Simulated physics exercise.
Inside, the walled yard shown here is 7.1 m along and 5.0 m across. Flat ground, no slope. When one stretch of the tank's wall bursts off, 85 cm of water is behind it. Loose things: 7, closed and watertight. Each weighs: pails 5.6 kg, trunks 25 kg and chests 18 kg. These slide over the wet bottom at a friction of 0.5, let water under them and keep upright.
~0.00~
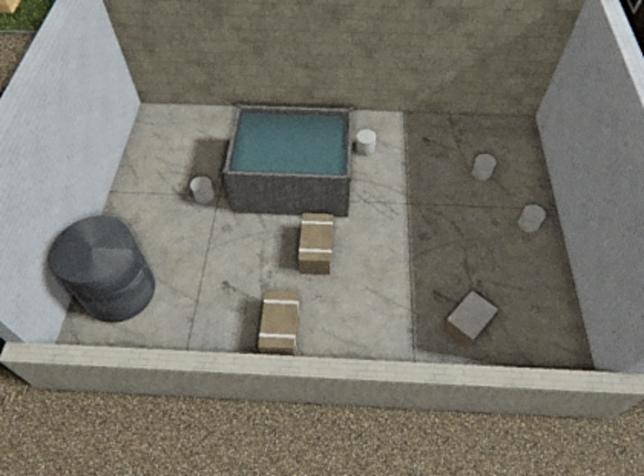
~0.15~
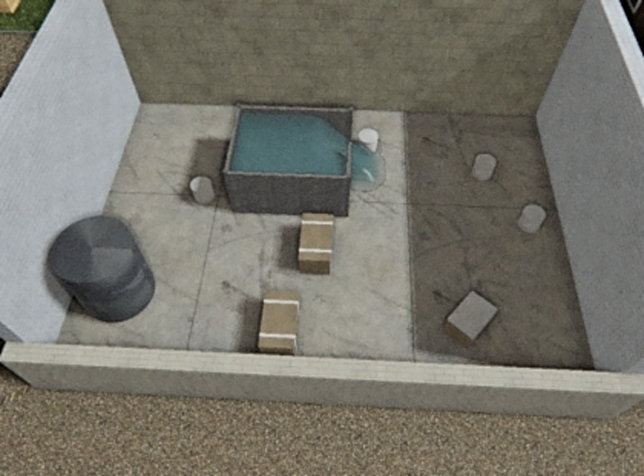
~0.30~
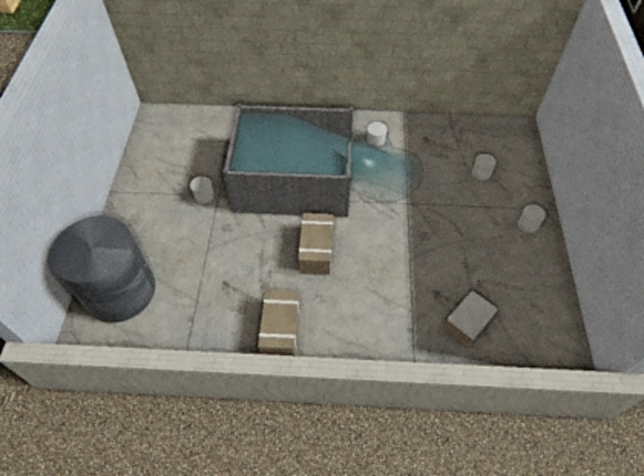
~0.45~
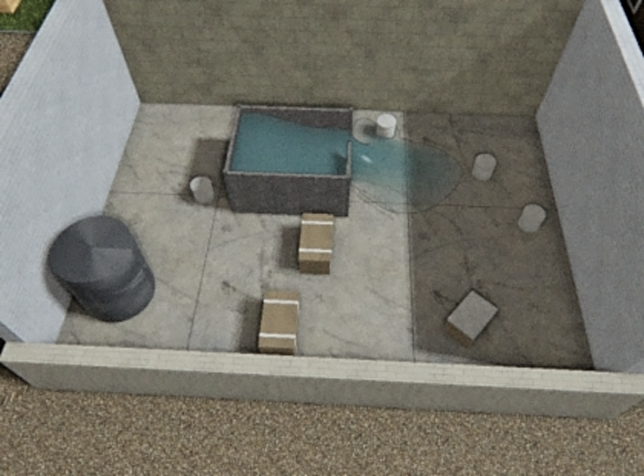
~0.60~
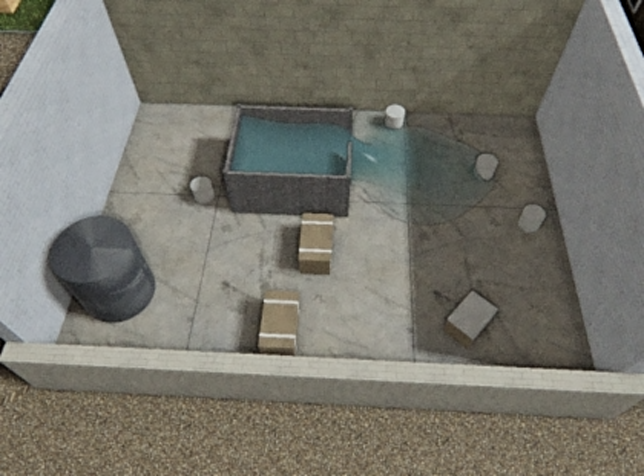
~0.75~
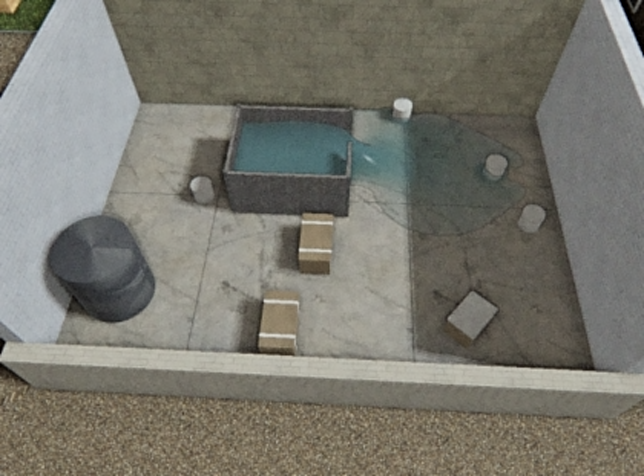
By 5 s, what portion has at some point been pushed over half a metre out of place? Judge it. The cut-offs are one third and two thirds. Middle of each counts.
The share ends up from a third to just below two thirds.
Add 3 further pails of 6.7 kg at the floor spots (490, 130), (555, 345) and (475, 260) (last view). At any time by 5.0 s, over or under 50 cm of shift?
Taking them one by one: It goes beyond, then it goes beyond, then it goes beyond.
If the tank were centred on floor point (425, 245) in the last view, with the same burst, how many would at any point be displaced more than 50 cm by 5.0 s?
Result: 4.
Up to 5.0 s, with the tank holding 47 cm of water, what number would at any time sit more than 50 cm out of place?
With that change, 3 of them.
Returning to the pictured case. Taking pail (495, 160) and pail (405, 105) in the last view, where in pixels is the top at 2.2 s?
Around (527, 170) and (543, 120).
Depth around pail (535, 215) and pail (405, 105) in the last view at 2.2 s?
Around 11 cm and 32 cm.
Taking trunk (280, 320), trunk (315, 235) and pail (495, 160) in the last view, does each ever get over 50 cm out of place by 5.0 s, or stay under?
Taking them in turn, the answers are smaller, smaller and greater.
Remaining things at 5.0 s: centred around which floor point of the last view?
Near (345, 272).
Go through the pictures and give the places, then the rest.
The first picture shows a pail at (367, 136) rests on the ground; a pail at (486, 161), on the bottom; 2.2 m2 under water; 0 of 7 have shifted.
The second picture shows a pail at (368, 136), on the bottom, 4 cm from its start; a pail at (486, 161), on the bottom; water covers 2.6 m2; 0 of 7 have shifted.
The third picture shows a pail at (377, 129), on the bottom, 25 cm from its start; a pail at (486, 161), on the bottom; 3.4 m2 under water; 1 of 7 have shifted.
The fourth picture shows a pail at (387, 121) rests on the ground, 51 cm from its start; a pail at (486, 161) rests on the ground; 4.6 m2 under water; 1 of 7 have shifted.
The fifth picture shows a pail at (396, 111), on the bottom, 79 cm from its start; a pail at (488, 161), on the bottom; water covers 6.0 m2; 1 of 7 have shifted.
The sixth picture shows a pail at (403, 105) rests on the ground, 100 cm from its start; a pail at (497, 162) rests on the ground, 17 cm from its start; water covers 7.6 m2; 2 of 7 have shifted.
After 1.1 s 2 of 7 are over 50 cm from their spots; 1 afloat.
After 2.2 s 3 of 7 are over 50 cm from their spots; 3 afloat.
After 3.5 s 3 of 7 are over 50 cm from their spots; 2 afloat.
After 5.0 s 4 of 7 are over 50 cm from their spots, and 4 have been at some point; 1 afloat.
